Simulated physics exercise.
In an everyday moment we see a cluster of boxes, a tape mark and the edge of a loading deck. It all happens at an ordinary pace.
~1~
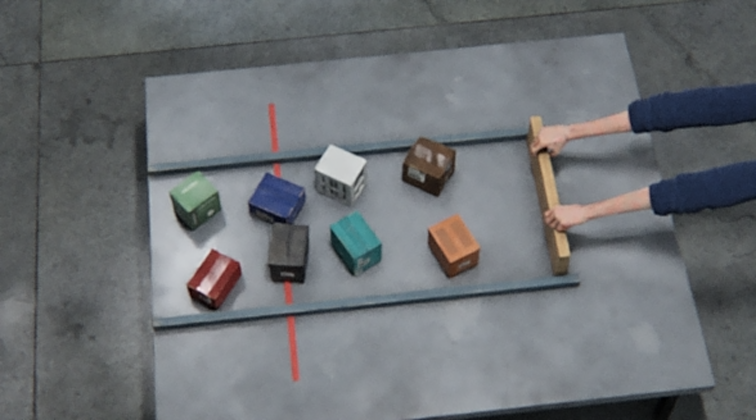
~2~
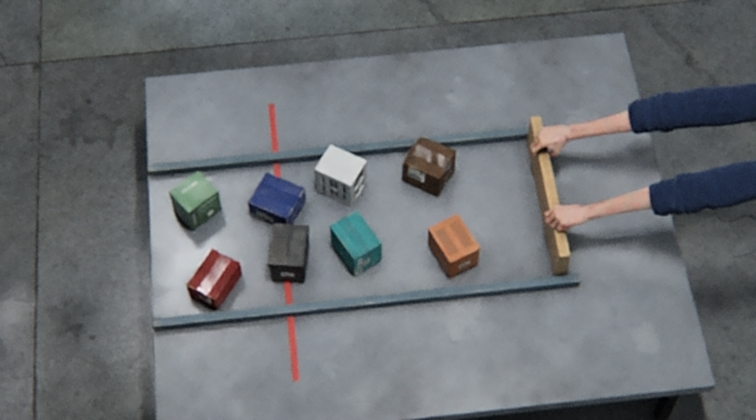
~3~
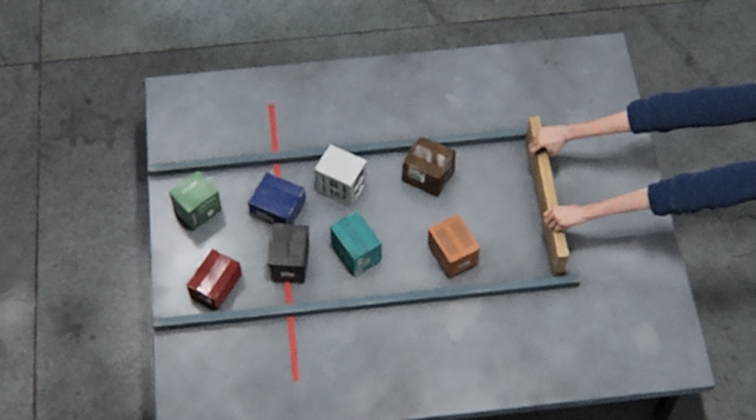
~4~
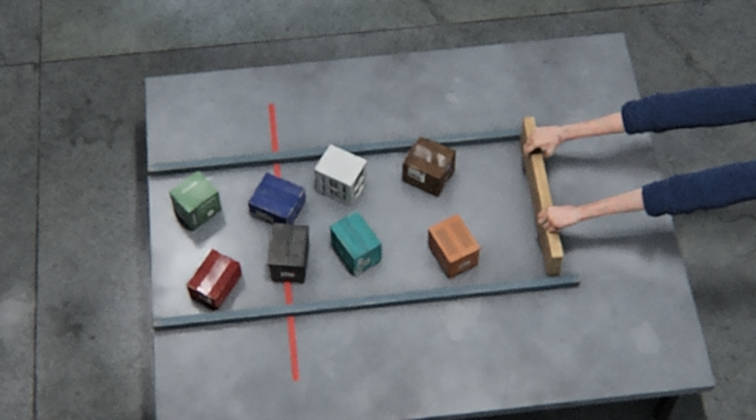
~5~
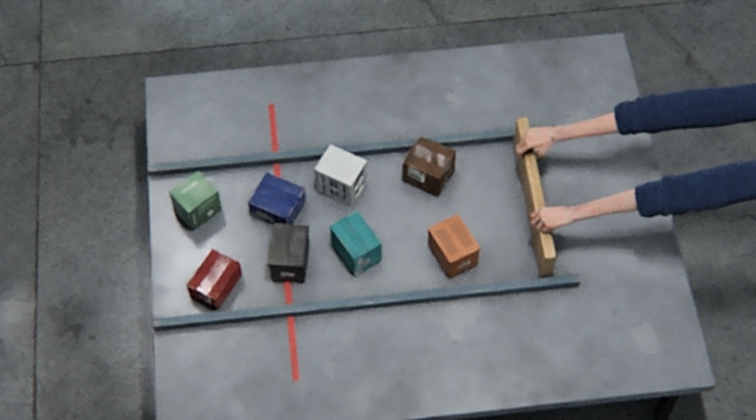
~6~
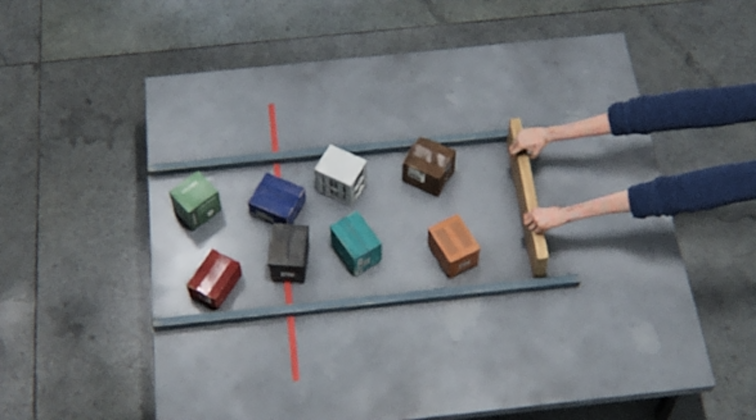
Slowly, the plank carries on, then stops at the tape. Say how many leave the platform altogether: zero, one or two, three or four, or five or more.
The drop will claim none of them.
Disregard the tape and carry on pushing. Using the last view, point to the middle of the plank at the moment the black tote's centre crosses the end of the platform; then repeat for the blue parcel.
Points: About (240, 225) and about (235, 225).
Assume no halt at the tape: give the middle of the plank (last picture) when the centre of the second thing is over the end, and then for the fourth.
Near (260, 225) first, near (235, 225) second.
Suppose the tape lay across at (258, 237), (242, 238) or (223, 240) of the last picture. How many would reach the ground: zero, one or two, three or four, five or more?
First one to two, then one or two, then either three or four.
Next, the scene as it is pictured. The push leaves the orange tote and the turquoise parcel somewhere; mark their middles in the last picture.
Answer: First (268, 262), after that (233, 252).
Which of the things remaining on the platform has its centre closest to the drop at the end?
It's the red box.
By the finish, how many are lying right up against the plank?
2 touch it.
Soon after, none off yet; green box at rest near (196, 201); red box at rest near (215, 279); blue parcel at rest near (277, 201).
At rest, the number that fall off is zero.
